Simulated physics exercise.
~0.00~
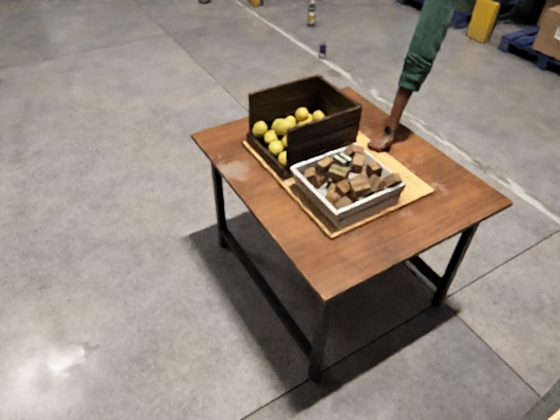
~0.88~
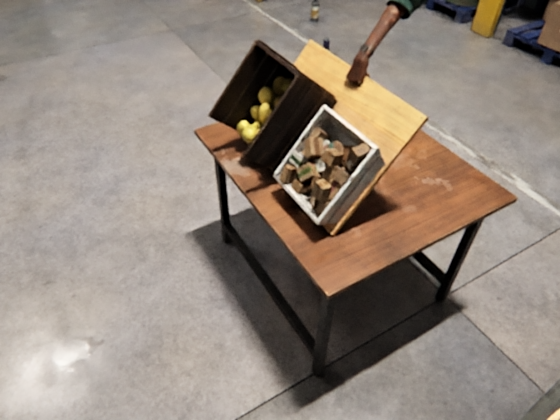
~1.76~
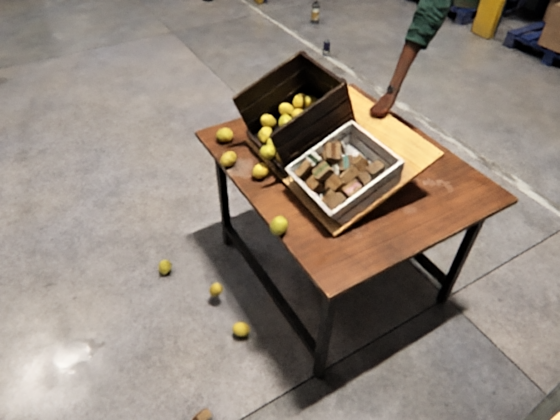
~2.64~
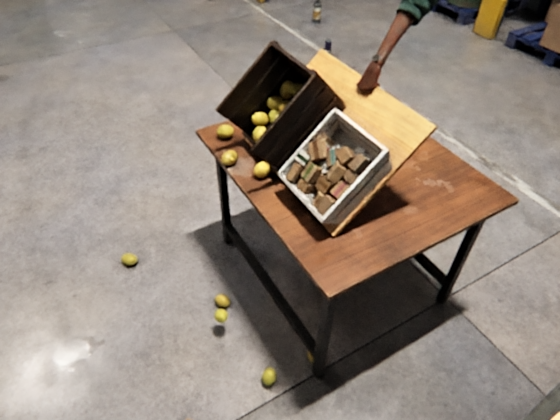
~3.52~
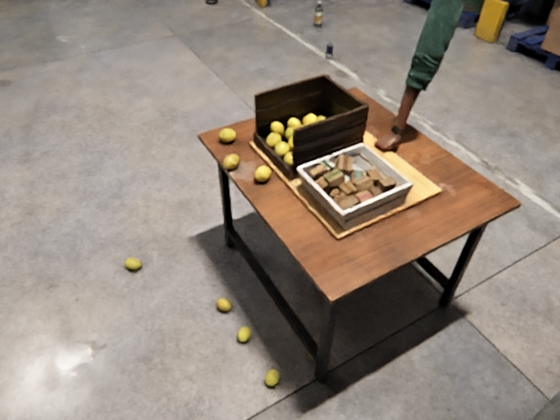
On a concrete floor in a warehouse-like space, a brown table holds a board carrying a dark wooden tray of lemons and a white tray of small brown parcels. A hand at the board's far side raises it steeply, tipping both trays toward the left. The board dips partway, by which time lemons have spilled onto the tabletop and the floor, and a parcel has dropped too. The arm lifts the board steeply again, then lowers it flat. At the end, several lemons lie scattered on the table and floor, while most lemons and parcels remain in their trays.
